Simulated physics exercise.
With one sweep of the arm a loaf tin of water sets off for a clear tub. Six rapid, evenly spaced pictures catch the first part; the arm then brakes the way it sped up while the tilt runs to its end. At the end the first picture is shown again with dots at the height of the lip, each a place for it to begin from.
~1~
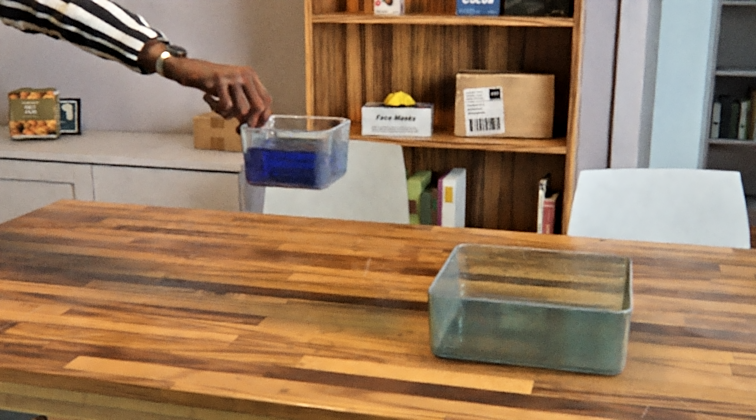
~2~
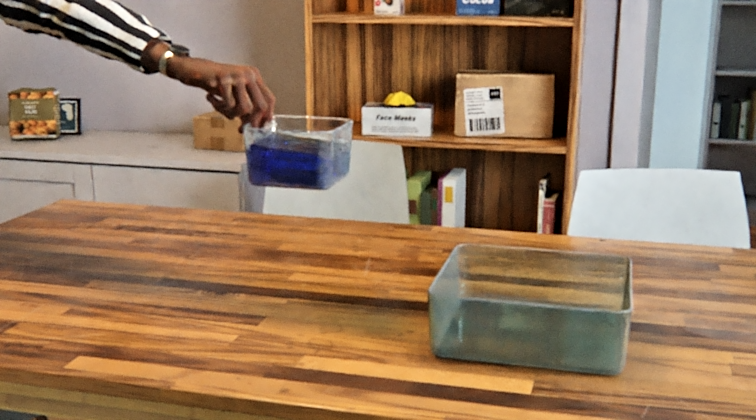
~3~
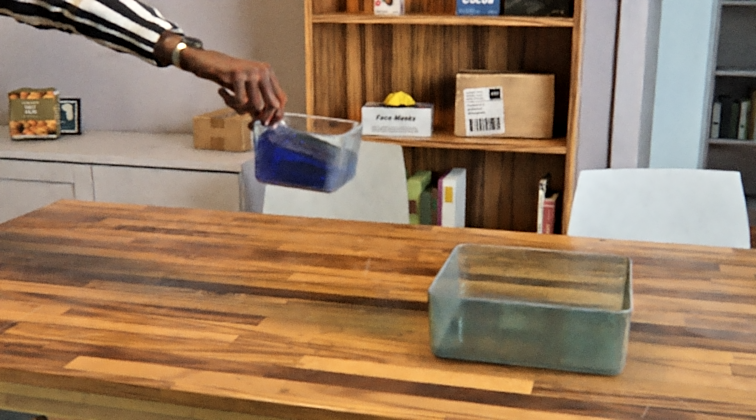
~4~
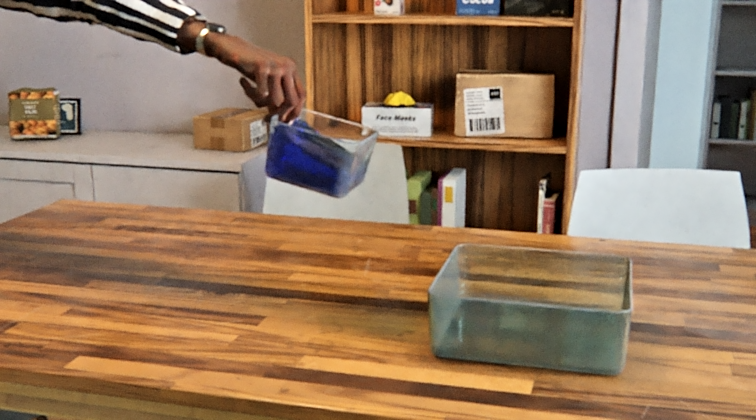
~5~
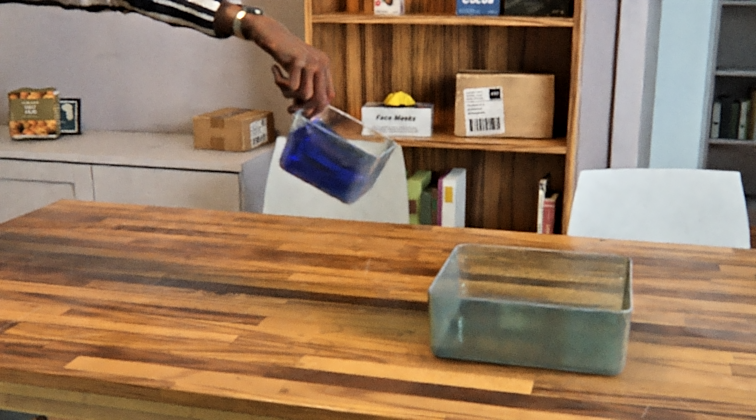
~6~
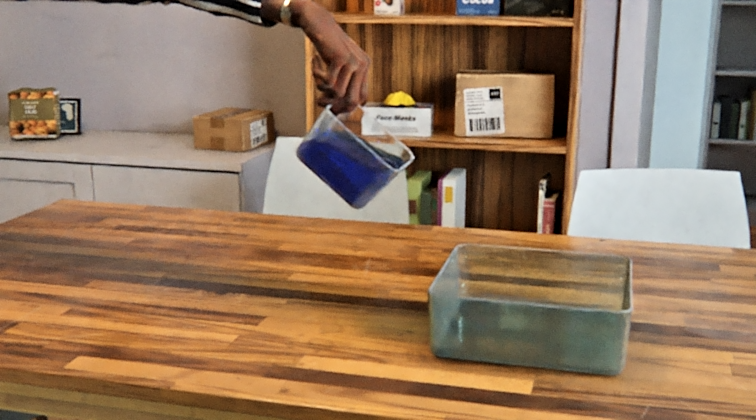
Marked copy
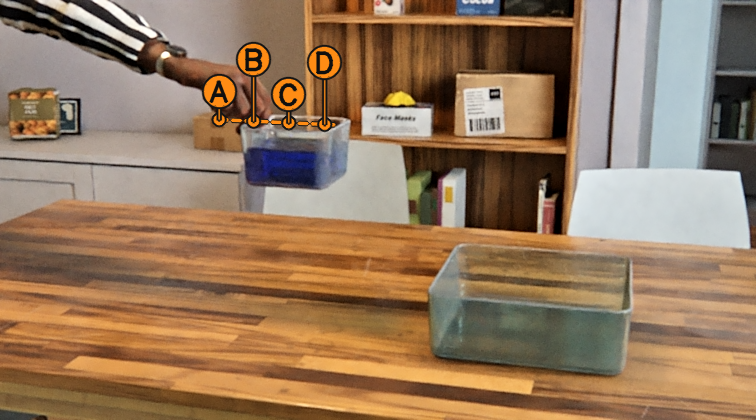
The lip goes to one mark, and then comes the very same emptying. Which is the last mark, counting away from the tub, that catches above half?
C will do.
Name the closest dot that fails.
Dot B.
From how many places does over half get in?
Two.
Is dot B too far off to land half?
Yes, that goes wrong.
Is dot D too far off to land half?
No.
On the marked copy, A at (219, 119); B at (253, 121); C at (288, 122); D at (324, 124).
With A, about 0 % lands in the tub, 98 % falls short.
With B, about 21 % lands in the tub, 75 % falls short and 4 % goes beside or beyond.
With C, about 66 % lands in the tub, 20 % falls short and 14 % goes beside or beyond.
With D, about 77 % lands in the tub, 3 % falls short and 20 % goes beside or beyond.
